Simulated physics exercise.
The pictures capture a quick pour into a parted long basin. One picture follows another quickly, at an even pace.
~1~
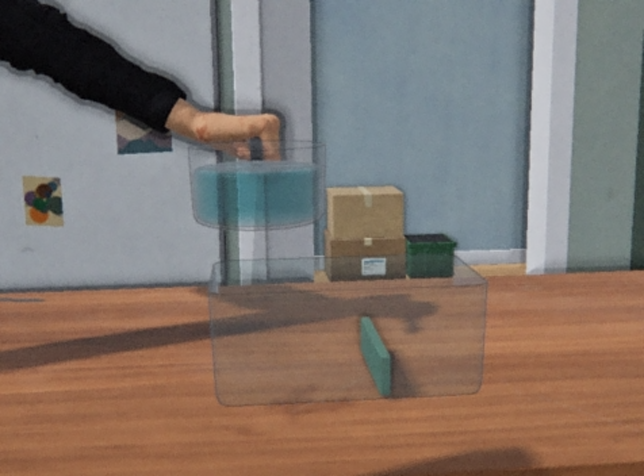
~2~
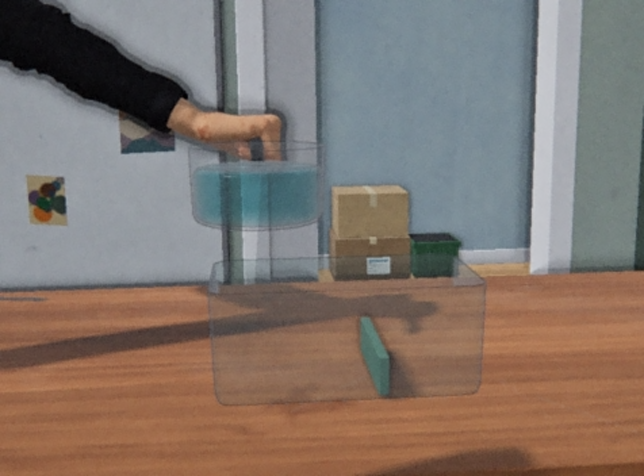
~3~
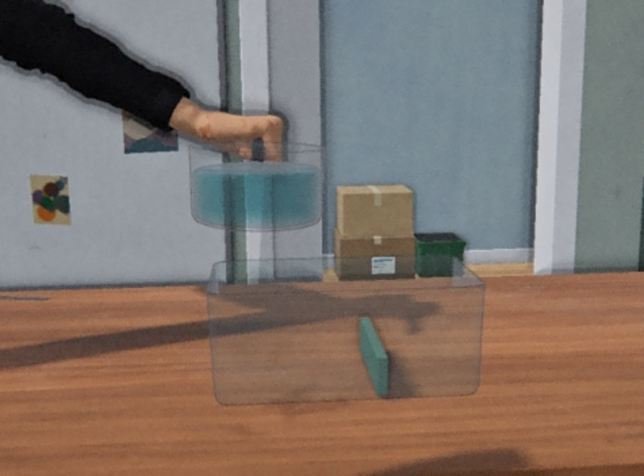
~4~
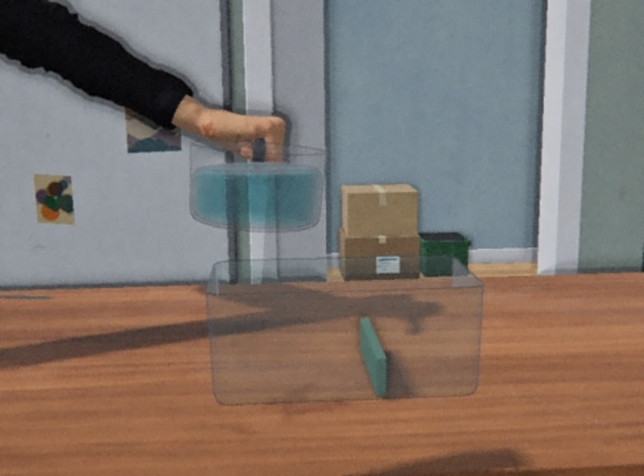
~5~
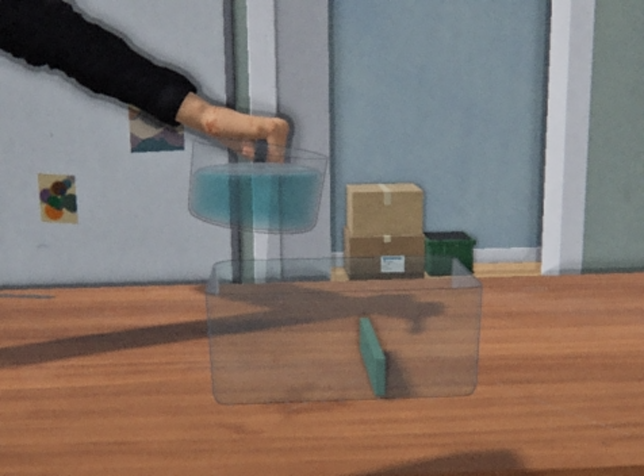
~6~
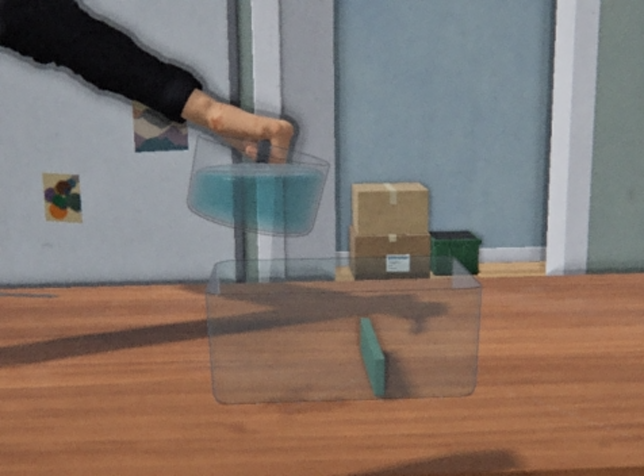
On a wooden tabletop, a dark-sleeved arm holds a clear round container of blue liquid above a long transparent basin with a green divider inside. The container starts level, then tilts gradually to the right, while the boxes and wall behind shift slightly rightward and the liquid stays inside.
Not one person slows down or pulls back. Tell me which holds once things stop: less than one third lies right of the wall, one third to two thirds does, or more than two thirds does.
Most likely the amount right of the wall will lie in the middle range, one third to two thirds.
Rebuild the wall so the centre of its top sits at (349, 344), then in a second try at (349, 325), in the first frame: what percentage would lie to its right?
With the first placement it is 80 %, with the second 80 %.
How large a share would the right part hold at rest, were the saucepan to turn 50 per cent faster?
Around 45 percent ends up there.
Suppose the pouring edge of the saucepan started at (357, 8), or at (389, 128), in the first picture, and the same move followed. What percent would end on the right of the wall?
About 70 per cent, then about 75 per cent.
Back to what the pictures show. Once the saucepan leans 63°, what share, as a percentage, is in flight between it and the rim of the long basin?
Roughly 20 percent.
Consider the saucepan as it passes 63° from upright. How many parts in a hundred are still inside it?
Close to 70 per cent.
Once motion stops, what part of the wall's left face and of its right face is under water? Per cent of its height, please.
Left part: 30 per cent; right part: 70.
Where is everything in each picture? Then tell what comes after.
Tilt 0°; pouring edge (324, 146); surface from (193, 169) to (322, 166); the long basin's rim runs from (212, 278) to (470, 269); the wall's top is at (375, 337), in the first picture.
Tilt 1°; pouring edge (324, 147); surface from (193, 169) to (321, 167), in the second picture.
Tilt 2°; pouring edge (325, 150); surface from (193, 170) to (322, 168), in the third picture.
Tilt 5°; pouring edge (325, 154); surface from (194, 170) to (322, 169), in the fourth picture.
Tilt 9°; pouring edge (327, 159); surface from (194, 171) to (323, 170), in the fifth picture.
Tilt 14°; pouring edge (329, 165); surface from (195, 172) to (325, 171), in the sixth picture.
A moment on, the saucepan is tipped part way and 70 per cent is still to pour, 3 is left of the wall and 6 right of it.
Next, the saucepan is tipped on its side and 20 per cent is still to pour, 19 is left of the wall and 53 right of it.
Then the saucepan is tipped on its side and 4 per cent is still to pour, 40 is left of the wall and 54 right of it.
Later the saucepan is tipped on its side and 1 per cent is still to pour, 45 is left of the wall and 54 right of it.
Finally, 46 per cent lies left of the wall, 54 right of it and 0 outside.
